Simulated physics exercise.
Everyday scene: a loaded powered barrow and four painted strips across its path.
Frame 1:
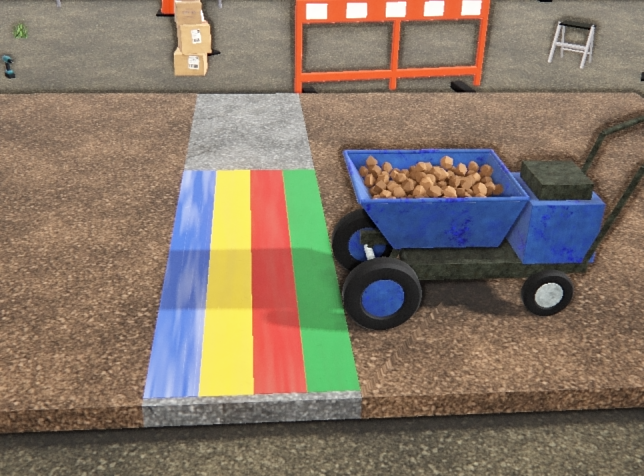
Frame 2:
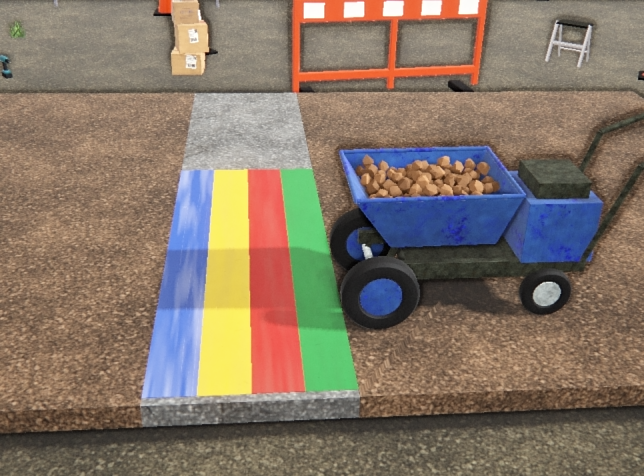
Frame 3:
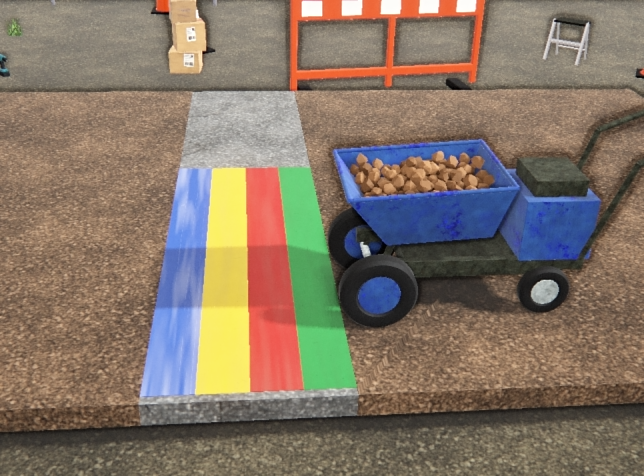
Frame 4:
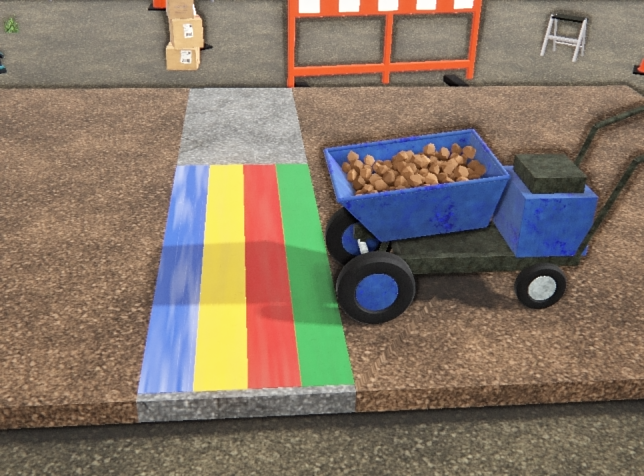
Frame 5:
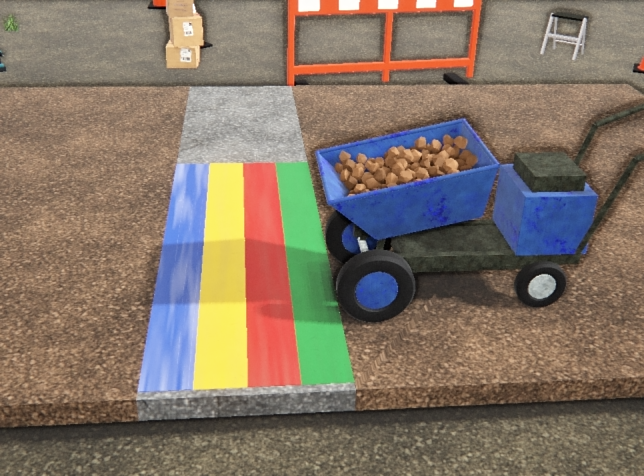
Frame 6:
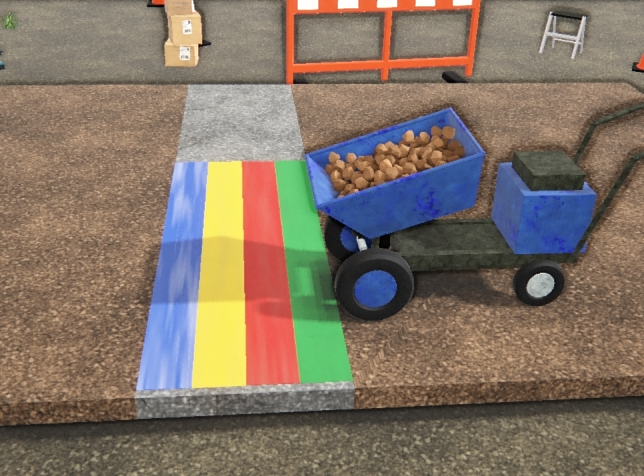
A blue powered barrow loaded with brown clods stood just right of the blue, yellow, red and green strips, and its skip slowly tilted toward them, the back end rising while the load stayed inside.
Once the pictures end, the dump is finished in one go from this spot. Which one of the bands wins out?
Yellow wins out.
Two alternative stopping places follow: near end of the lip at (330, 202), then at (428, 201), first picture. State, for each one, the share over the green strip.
That would be roughly 0 in a hundred and then roughly 30 in a hundred.
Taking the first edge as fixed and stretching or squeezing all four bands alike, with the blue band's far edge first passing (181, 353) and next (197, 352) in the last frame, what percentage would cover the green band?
The first comes to 0 per cent and the second to 0 per cent.
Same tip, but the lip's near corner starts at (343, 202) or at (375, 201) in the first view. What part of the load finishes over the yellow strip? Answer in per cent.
Okay, so the first one ends at 40 % and the second at 40 %.
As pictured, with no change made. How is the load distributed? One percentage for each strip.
Split by strip in per cent: Green 0; red 20; yellow 40; blue 25.
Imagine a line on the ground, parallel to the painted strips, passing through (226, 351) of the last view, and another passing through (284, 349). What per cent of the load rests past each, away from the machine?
Estimate, first then second: 60 %, 90 %.
Just after the last frame, skip tipped steeply; every one in the skip.
A moment on, skip tipped right over; roughly two thirds in the skip; about a tenth over the red strip; roughly a quarter over the yellow strip; about a tenth over the blue strip; just a few falling.
Further on, skip tipped right over; about a tenth in the skip; roughly a quarter over the red strip; roughly a third over the yellow strip; roughly a quarter over the blue strip; about a tenth off the paint.
When it is over, skip tipped right over; about a tenth in the skip; not one over the green strip; roughly a quarter over the red strip; roughly a third over the yellow strip; roughly a quarter over the blue strip; about a tenth off the paint.
